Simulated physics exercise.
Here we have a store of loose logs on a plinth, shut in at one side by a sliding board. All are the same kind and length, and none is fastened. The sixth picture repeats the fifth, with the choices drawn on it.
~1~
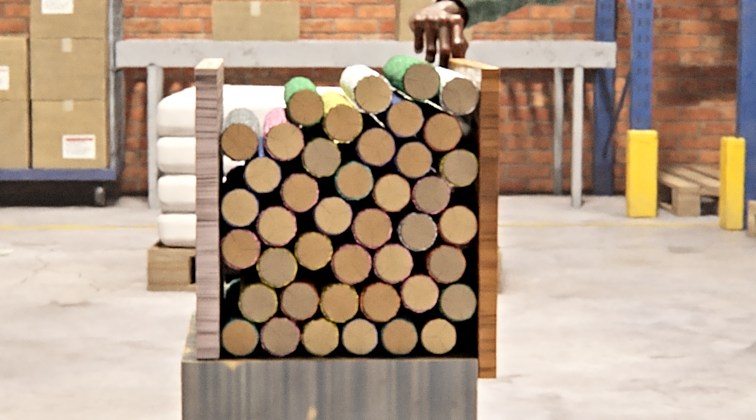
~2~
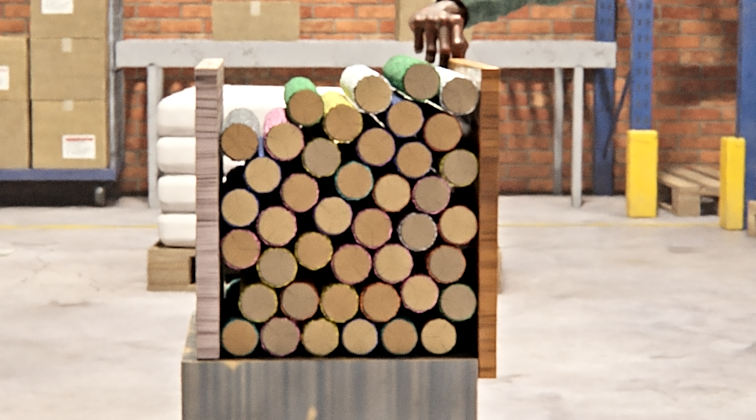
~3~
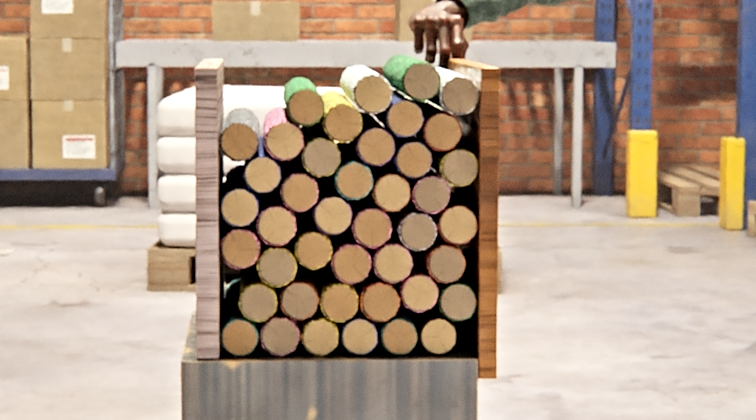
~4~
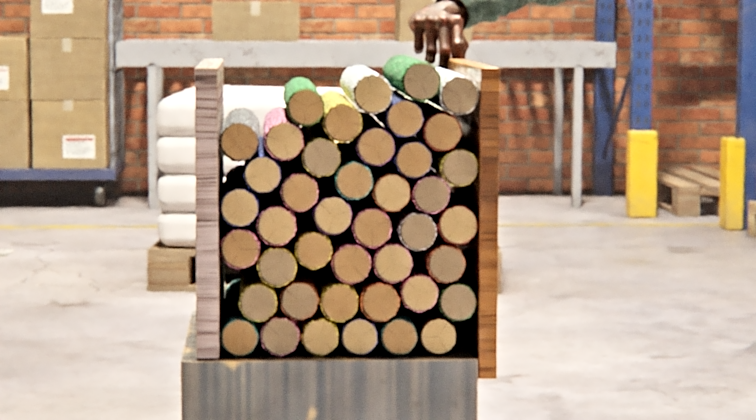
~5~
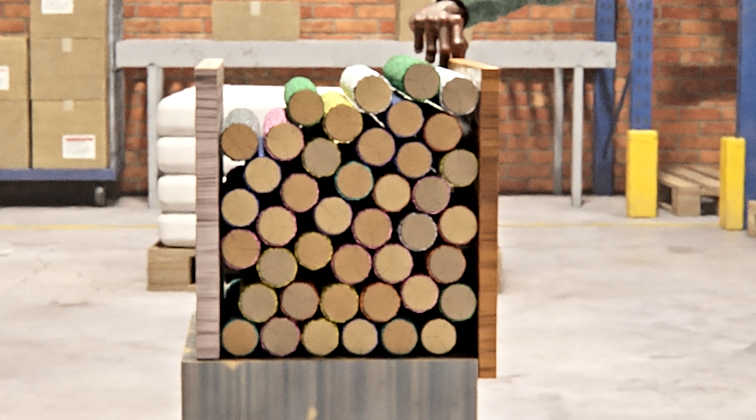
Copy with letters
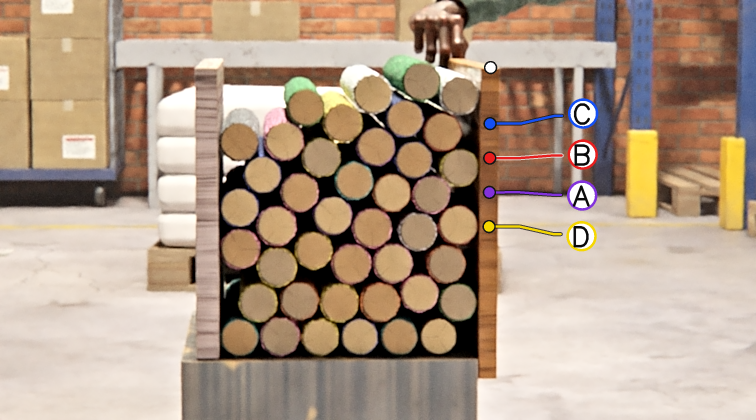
In a warehouse with a brick wall, cardboard boxes and blue racking behind, a fixed camera looks straight at the ends of a stack of logs. The round tan ends, some topped with green, white, yellow and pink, fill a space between two upright wooden boards on a grey plinth, with yellow posts at right. A hand rests at the top right, and nothing visibly moves.
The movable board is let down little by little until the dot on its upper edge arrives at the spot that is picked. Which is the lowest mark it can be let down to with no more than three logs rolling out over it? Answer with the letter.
Mark A is as low as it can go.
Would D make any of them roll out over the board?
At D: Yes.
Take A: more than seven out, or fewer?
At A, fewer than seven.
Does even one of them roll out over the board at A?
Yes.
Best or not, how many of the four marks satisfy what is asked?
The number is three.
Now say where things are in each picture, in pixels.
The first frame shows a log (277, 267); a log (276, 226); a log (300, 193).
The second frame shows a log (300, 193); a log (321, 158).
The third frame shows a log (239, 207); a log (421, 81).
The fourth frame shows side board (468, 205); a log (239, 338).
The fifth frame shows a log (438, 336); a log (446, 264); a log (277, 267).
On the marked copy, A at (490, 193); B at (490, 158); C at (490, 123); D at (489, 227); the white dot at (491, 67).
With A. Early on, top of the board (480, 127).
Further on, top of the board (479, 191).
At the end, top of the board (479, 192), one out over the board.
As for the rest, B one out over the board; C none out over the board; D four out over the board.
